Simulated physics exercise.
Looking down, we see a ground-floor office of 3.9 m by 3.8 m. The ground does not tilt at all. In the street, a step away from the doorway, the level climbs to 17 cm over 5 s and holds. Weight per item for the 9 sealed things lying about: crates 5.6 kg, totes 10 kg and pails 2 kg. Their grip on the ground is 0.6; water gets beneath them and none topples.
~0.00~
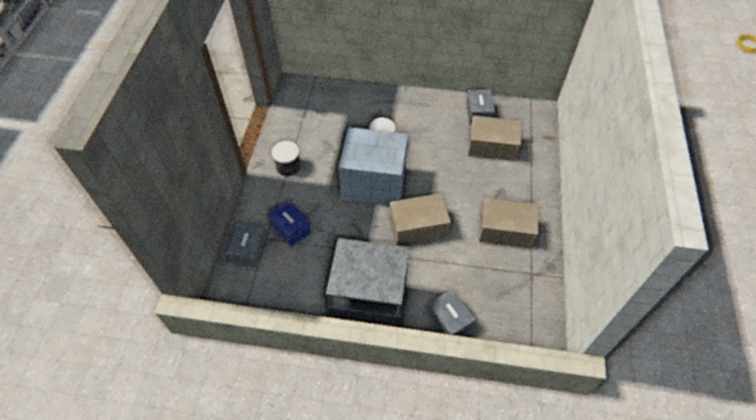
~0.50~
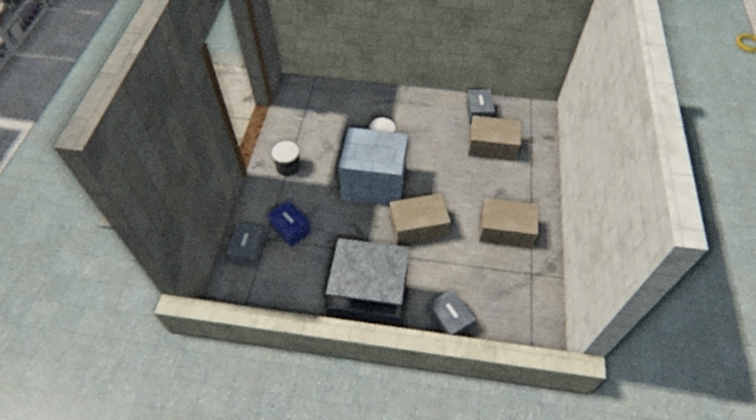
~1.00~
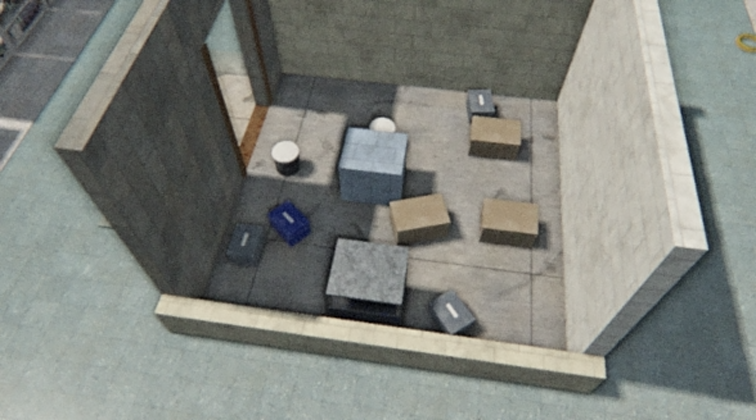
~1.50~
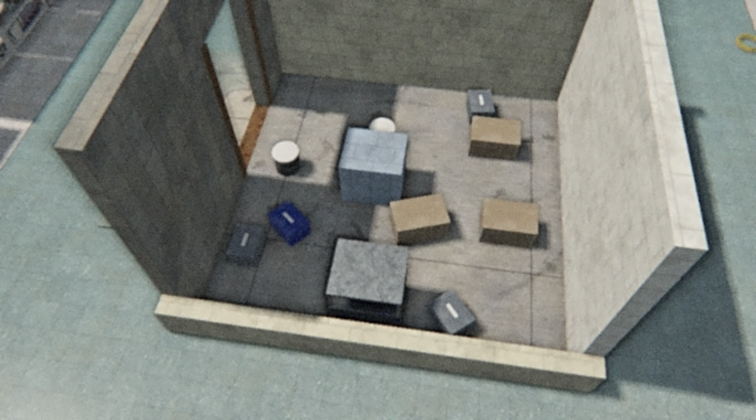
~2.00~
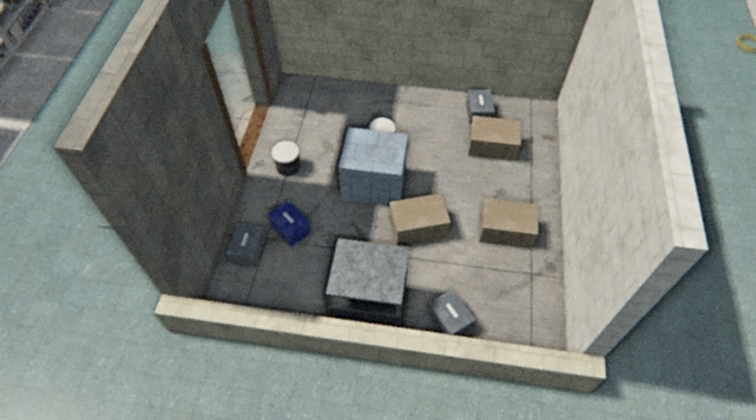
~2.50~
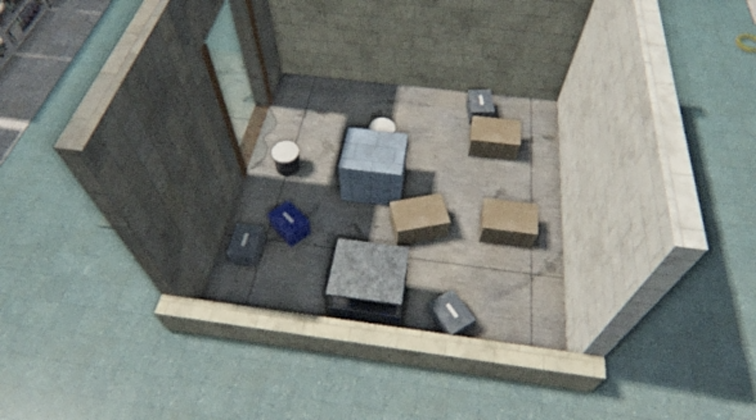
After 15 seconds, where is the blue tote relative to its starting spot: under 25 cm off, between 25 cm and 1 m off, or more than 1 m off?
It's set to keep to its spot.
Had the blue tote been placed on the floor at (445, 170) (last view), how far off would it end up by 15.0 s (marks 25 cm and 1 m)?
Result: It remains near its start.
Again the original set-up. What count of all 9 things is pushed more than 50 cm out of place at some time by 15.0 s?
That comes to 7.
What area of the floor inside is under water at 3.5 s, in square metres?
1.0 m2.
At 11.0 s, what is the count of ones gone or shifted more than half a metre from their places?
At that time I count 5.
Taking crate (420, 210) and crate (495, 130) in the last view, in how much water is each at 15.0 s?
First about 9 cm, second about 12 cm.
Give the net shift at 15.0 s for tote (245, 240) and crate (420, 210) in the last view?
10 cm, 80 cm.
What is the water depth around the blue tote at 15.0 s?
The depth there is around 9 cm.
After 3.5 s the blue tote is near (288, 218), 0.0 m from its start, aground; 0 afloat.
After 6.8 s the blue tote is near (288, 218), 0.0 m from its start, aground; 1 afloat.
After 11.0 s the blue tote is near (288, 218), 0.0 m from its start, aground; 6 afloat.
After 15.0 s the blue tote is near (284, 219), 0.0 m from its start, afloat; 7 afloat.
